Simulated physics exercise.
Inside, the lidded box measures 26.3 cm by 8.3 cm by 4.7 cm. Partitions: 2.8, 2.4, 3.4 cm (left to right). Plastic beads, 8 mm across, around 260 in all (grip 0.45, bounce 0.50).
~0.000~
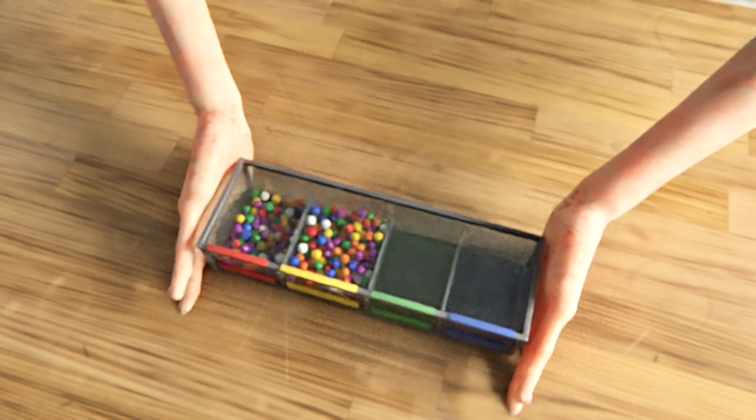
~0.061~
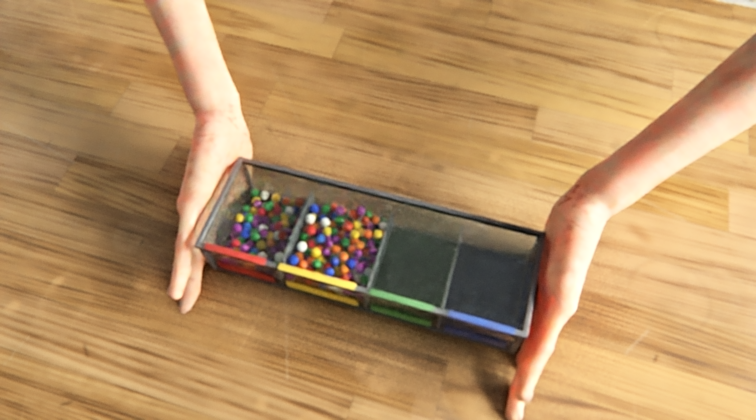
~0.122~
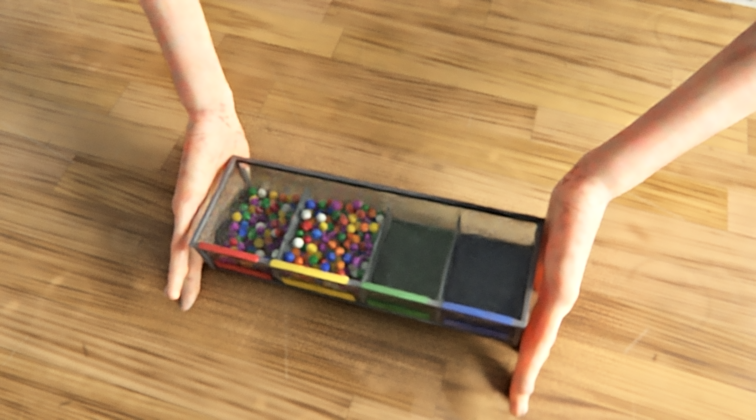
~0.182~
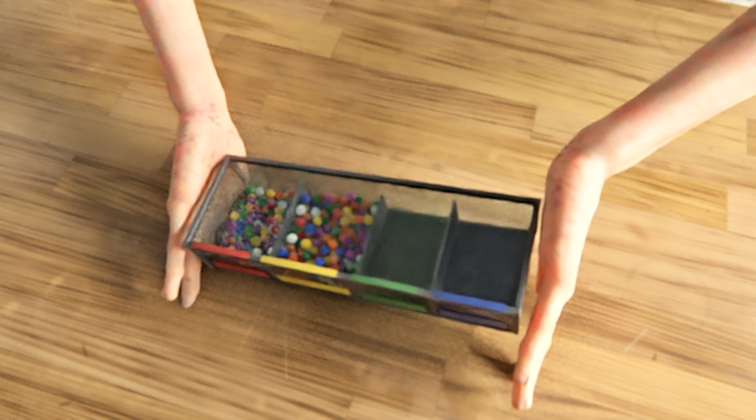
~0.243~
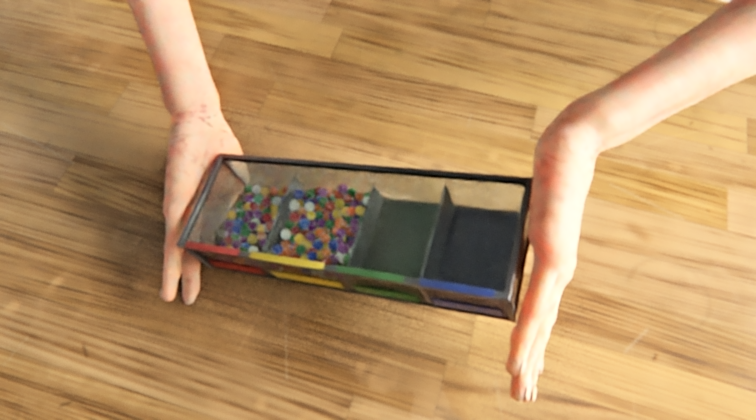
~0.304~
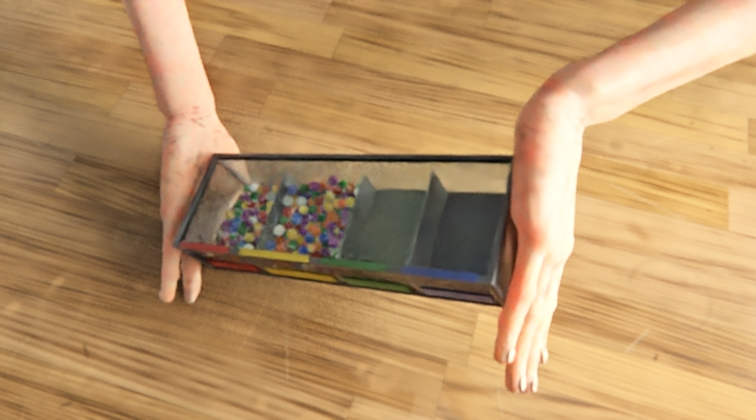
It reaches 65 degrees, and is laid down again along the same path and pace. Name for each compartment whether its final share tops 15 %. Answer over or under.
Red: Over, blue: Under, green: Under, yellow: Over.
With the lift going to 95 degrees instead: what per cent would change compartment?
About 50 per cent.
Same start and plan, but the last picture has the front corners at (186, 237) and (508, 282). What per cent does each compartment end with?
Red 40; blue 0; green 0; yellow 60.
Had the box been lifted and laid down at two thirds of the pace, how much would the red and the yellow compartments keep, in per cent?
In that case red 40, yellow 60.
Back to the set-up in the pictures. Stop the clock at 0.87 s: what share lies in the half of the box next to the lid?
Roughly 10 per cent.
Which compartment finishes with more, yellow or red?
The yellow compartment.
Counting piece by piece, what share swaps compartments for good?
Roughly 10 per cent.
After 0.87 s, tilt 62 degrees; red 40 %, yellow 60 %.
After 1.24 s, tilt 25 degrees; red 40 %, yellow 60 %.
After 1.71 s, tilt 0 degrees; red 40 %, yellow 60 %.
By 2.1 s all is still; red 40 %, blue 0 %, green 0 %, yellow 60 %.
